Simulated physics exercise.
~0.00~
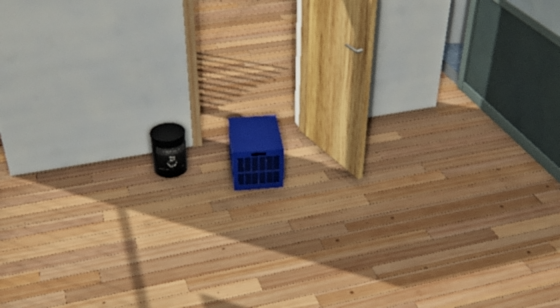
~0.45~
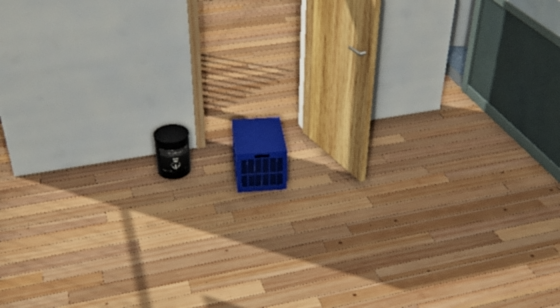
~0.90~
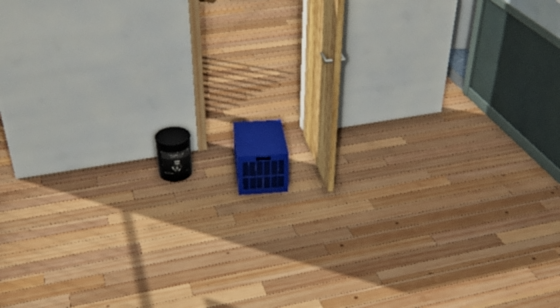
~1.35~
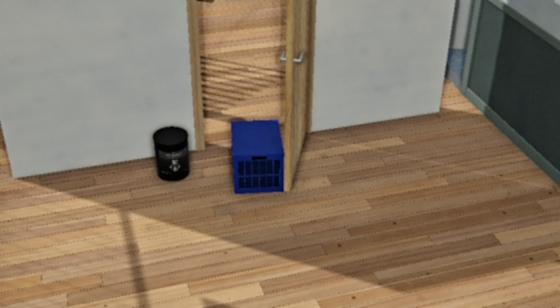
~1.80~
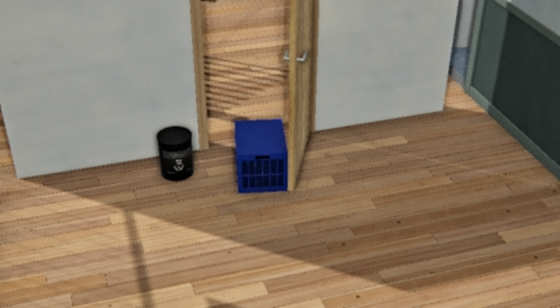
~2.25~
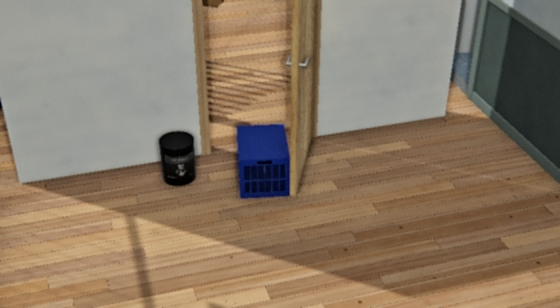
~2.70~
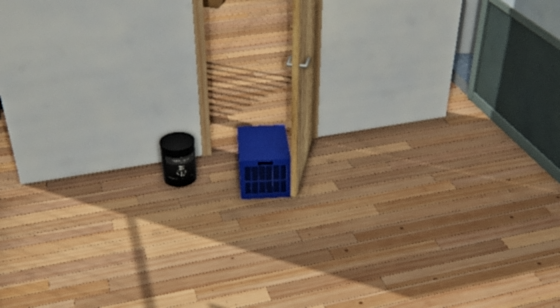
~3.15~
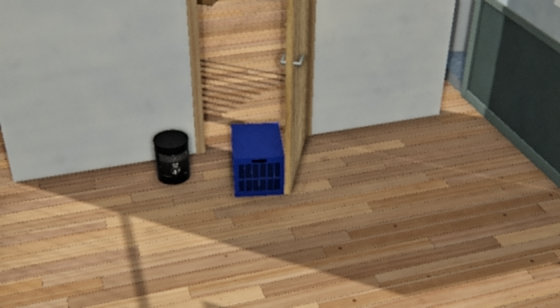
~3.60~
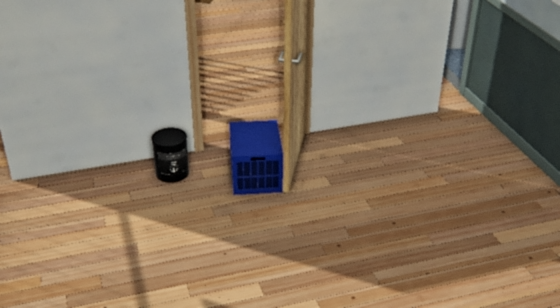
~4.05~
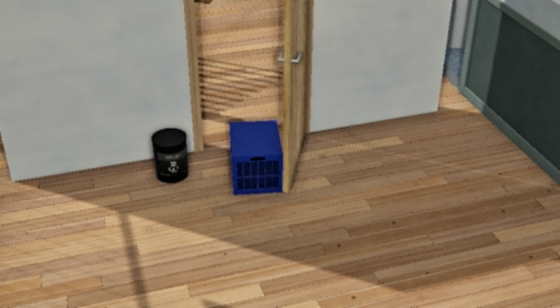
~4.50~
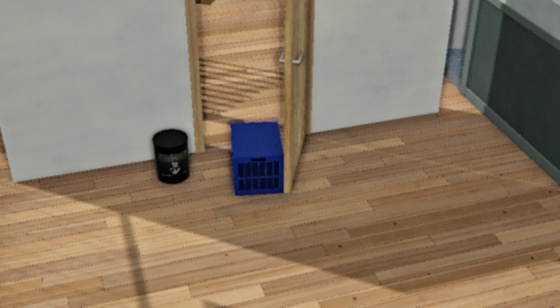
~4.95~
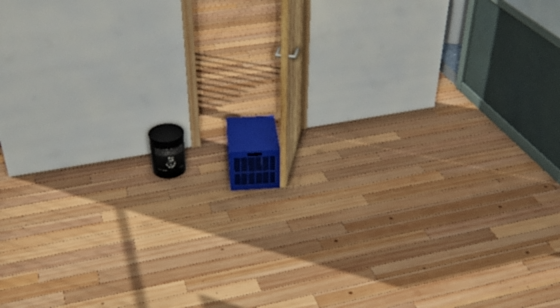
A room with a wood-plank floor and pale walls is seen from above by a gently swaying camera. A wooden door with a metal handle stands wide open at a doorway in the middle, a blue chest sits on the floor in front of the opening, and a black pail stands to its left. The door begins to swing leftward toward the chest, with nobody in sight. It narrows the gap until its edge meets the right side of the chest and stops. The door stays there, still partly open and blocked, while the chest and pail remain unmoved.
